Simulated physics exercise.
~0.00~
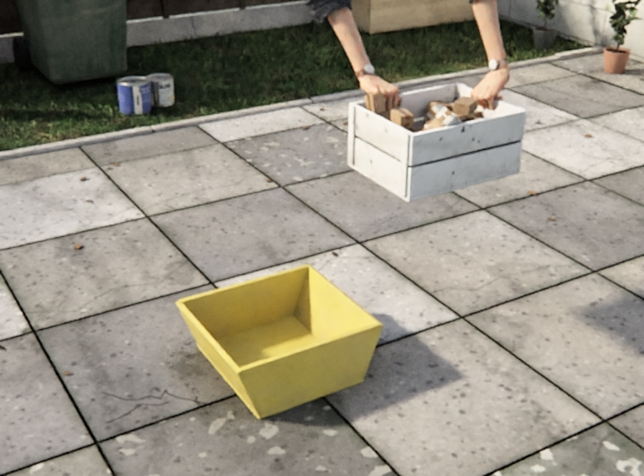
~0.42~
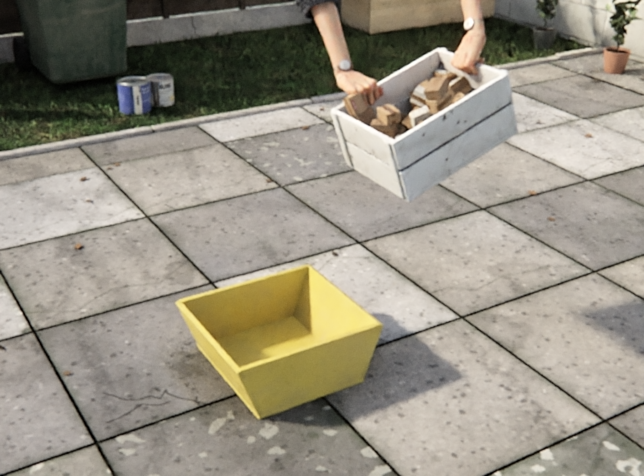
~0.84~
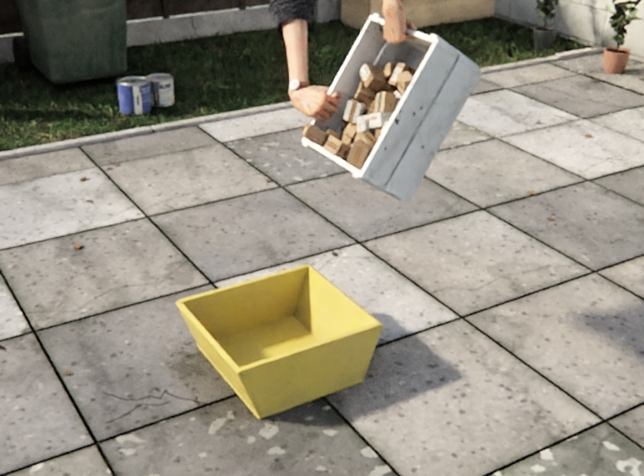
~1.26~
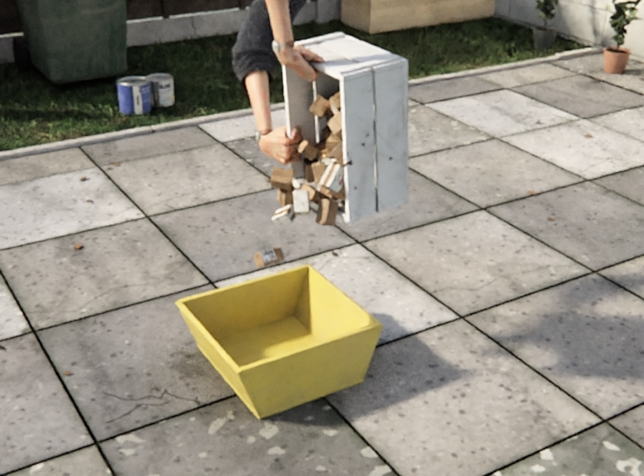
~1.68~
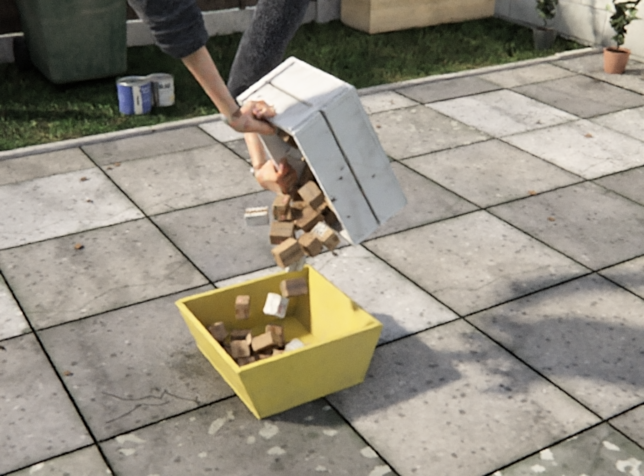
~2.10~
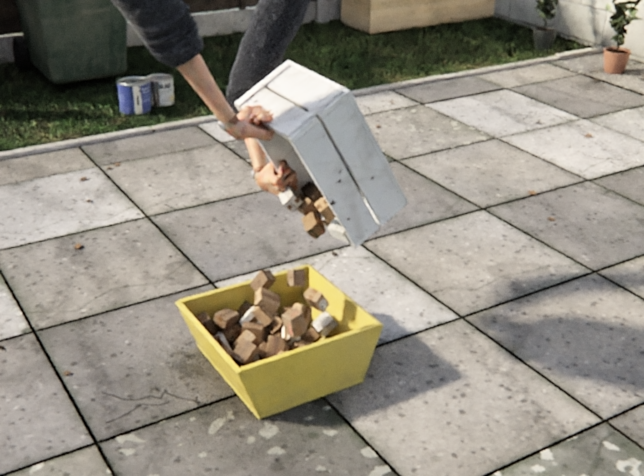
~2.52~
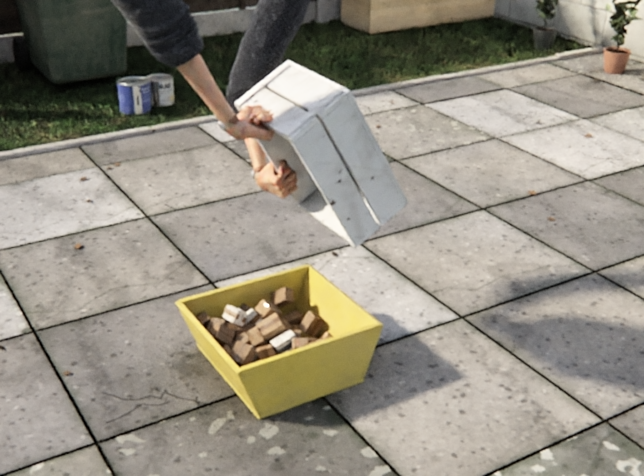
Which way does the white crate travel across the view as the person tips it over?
The white crate moves to the left as the person tips it above the yellow container.
